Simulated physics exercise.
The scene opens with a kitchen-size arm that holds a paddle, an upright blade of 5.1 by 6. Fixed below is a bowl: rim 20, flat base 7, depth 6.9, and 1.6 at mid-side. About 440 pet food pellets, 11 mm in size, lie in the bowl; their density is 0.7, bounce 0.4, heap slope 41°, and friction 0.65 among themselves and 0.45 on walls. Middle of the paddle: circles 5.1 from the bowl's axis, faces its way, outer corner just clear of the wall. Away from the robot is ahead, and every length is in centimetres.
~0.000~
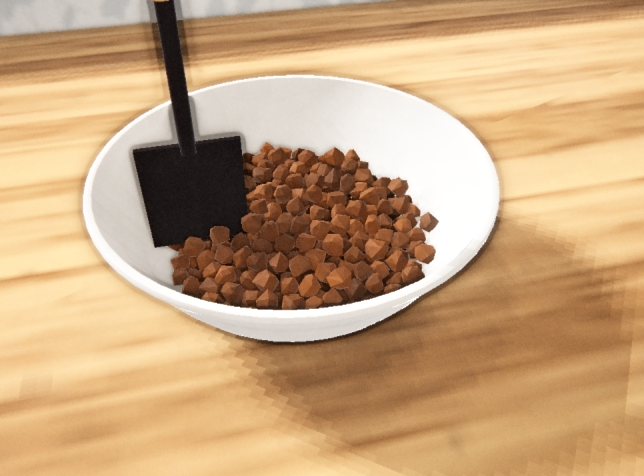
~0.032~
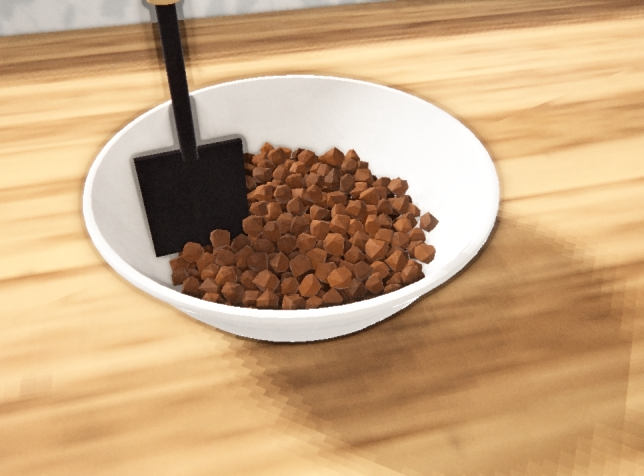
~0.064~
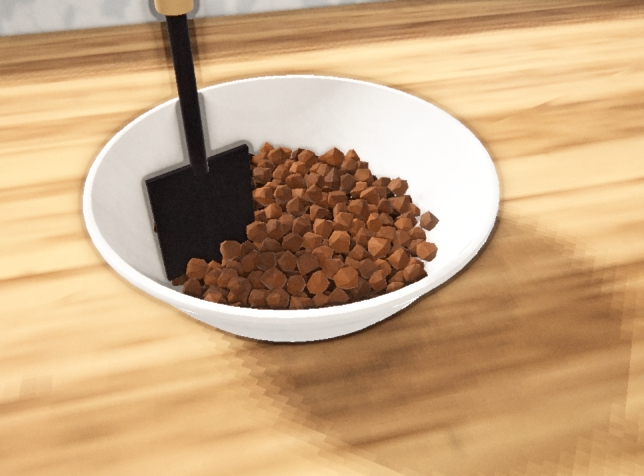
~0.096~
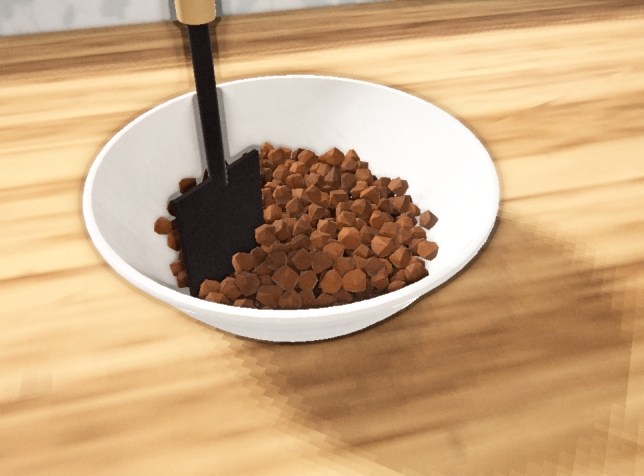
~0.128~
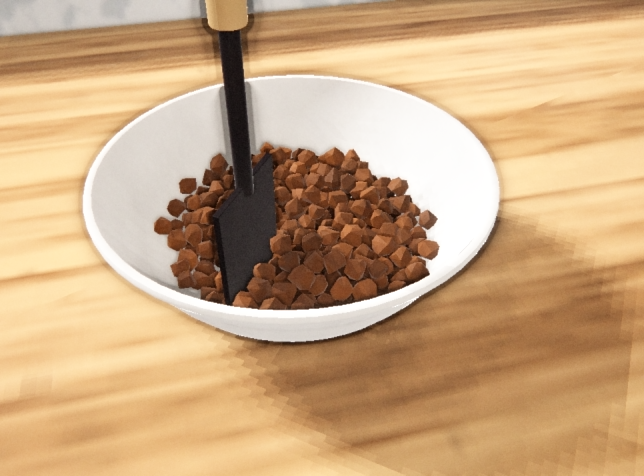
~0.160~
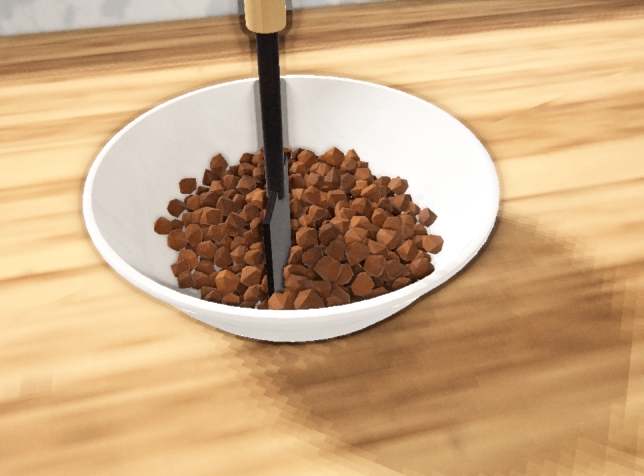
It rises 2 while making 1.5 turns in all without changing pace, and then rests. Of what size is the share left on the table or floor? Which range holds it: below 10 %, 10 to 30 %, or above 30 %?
The range below 10 %.
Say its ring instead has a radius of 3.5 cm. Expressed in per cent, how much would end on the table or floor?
Around 0 in a hundred.
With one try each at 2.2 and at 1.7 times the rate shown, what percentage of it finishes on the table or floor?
Around 20 percent on the first try and 15 percent on the second.
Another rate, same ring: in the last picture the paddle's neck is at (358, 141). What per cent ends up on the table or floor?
It works out to roughly 15 percent.
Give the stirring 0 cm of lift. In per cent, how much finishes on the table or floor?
15 per cent, roughly.
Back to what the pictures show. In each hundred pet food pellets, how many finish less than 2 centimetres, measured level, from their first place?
I'd say something near 65 percent.
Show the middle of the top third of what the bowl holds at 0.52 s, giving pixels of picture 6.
Roughly pixel (278, 159).
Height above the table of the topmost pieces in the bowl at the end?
I'd say close to 6.0 centimetres.
After 0.52 s, 254° round, highest piece 9 above the table; 435 in the bowl, 6 on the table or floor, 2 in flight or on the tool.
After 0.89 s, 78° round, highest piece 7 above the table; 423 in the bowl, 20 on the table or floor.
After 1.27 s, 180° round, highest piece 5 above the table; 423 in the bowl, 20 on the table or floor.
After 1.97 s, 180° round, highest piece 5 above the table; 423 in the bowl, 20 on the table or floor.
At rest, 423 in the bowl, 20 on the table or floor. That is 5 % on the table or floor.
